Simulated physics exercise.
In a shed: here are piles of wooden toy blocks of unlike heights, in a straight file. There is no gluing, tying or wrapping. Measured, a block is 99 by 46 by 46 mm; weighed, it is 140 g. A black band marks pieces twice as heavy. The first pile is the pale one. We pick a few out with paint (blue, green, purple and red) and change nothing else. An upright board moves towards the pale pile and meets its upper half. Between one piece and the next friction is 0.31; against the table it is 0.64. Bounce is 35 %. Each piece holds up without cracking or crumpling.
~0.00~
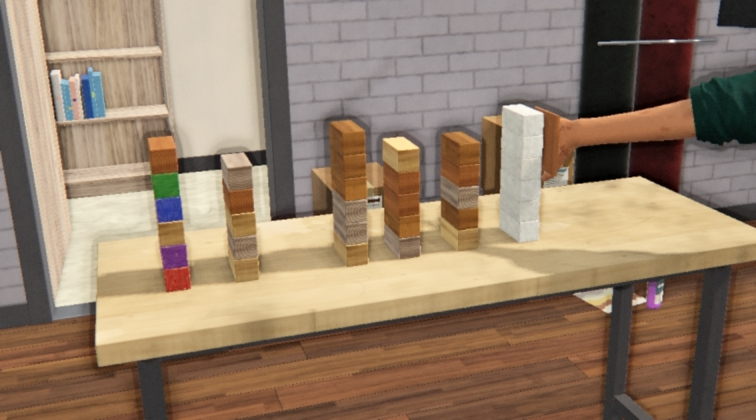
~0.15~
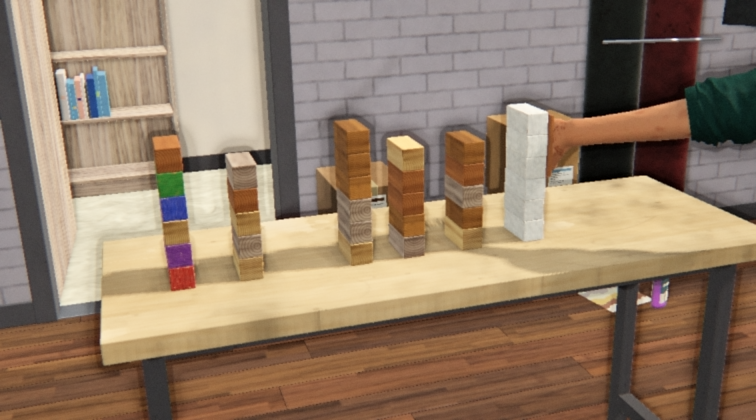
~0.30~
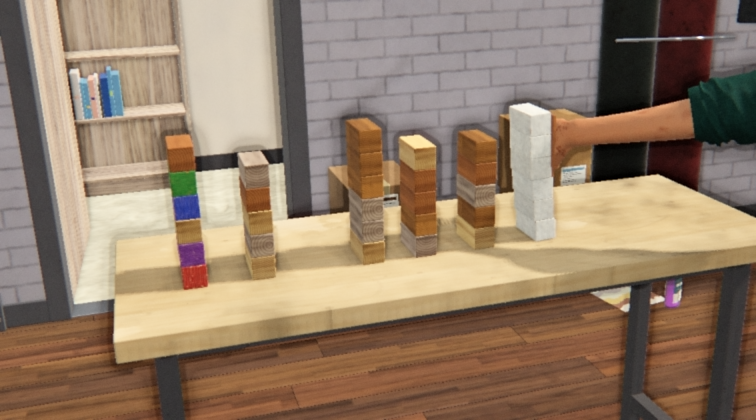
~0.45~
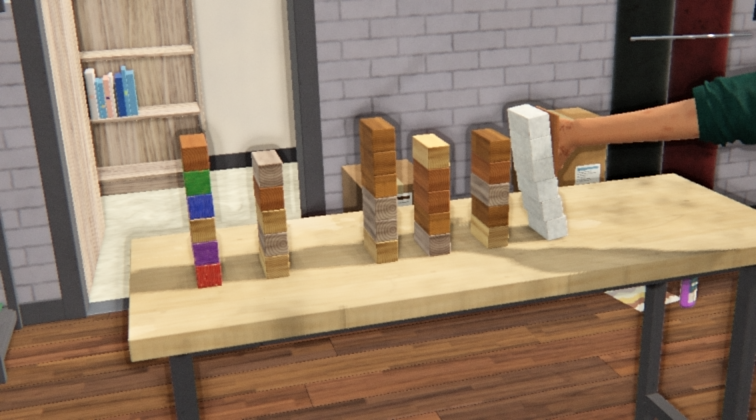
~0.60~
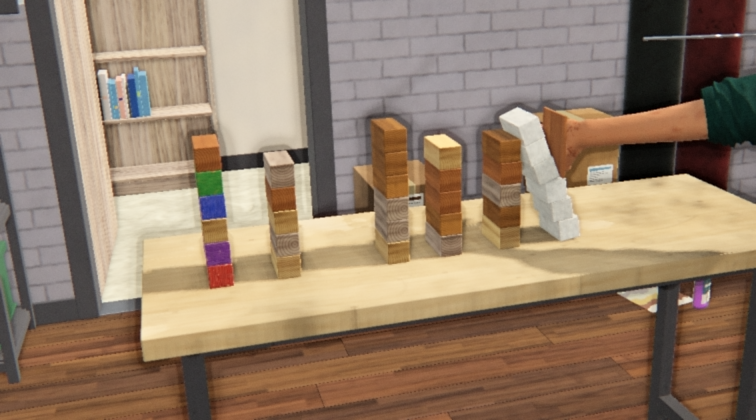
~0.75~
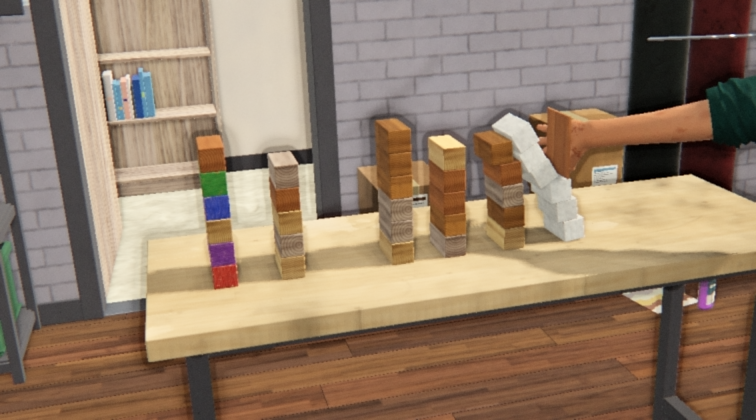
At the start, six piles of blocks stand in a row on a table, with a hand holding a board beside the white one at right. The hand pushes the board leftward into its upper part, and the white pile bends left until it meets the neighbouring pile, which shifts slightly.
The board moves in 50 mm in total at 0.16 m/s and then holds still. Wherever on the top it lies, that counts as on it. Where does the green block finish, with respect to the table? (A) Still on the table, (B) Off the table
Answer: B.
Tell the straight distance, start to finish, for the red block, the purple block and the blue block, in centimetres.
Shift in cm - red: 0; purple: 8; blue: 106.
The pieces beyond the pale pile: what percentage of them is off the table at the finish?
It works out at roughly 20 per cent.
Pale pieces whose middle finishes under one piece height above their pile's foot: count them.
2.
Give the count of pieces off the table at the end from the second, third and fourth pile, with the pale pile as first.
Pieces by pile: Second 0, third 0, fourth 0.
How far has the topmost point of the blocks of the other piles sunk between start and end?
Around 16 centimetres.
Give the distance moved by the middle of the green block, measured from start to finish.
Straight-line shift: Approx. 153 cm.
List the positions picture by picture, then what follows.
In the first picture (each place is the centre of the face we see best; the camera pans a little), board (558, 138) 32 mm short; green block (166, 186); red block (178, 280); blue block (170, 210); the others all in place.
The second picture shows board (552, 138) 8 mm short; green block (171, 185).
The third picture shows board (554, 138) 16 mm in, top of the pale pile leaning 3°; green block (184, 184); the others all in place.
The fourth picture shows board (558, 138) 40 mm in, top of the pale pile leaning 8°; green block (198, 183); the others all in place.
The fifth picture shows board (565, 139) 50 mm in, stopped, top of the pale pile leaning 21°; green block (210, 184); the others all in place.
The sixth picture shows board (570, 140) 50 mm in, stopped, top of the pale pile leaning 31°; green block (214, 185); blue block (218, 208); purple block (223, 255); steepest lean 4°, the block at (502, 154); 3 have shifted.
By 1.36 s, 3 of the pale pile down; none of the 27 other blocks off the table, 15 disturbed; green block unmoved.
By 2.08 s, 3 of the pale pile down; 5 of the 27 other blocks off the table; green block tilted 42°, 88 cm lower; purple block on its side.
When it is over (3.2 s), 3 of the pale pile down; 6 of the 27 other blocks off the table; green block on its side; purple block on its side; blue block 89 cm lower. In pixels of the last frame, middles, purple block near (184, 273).
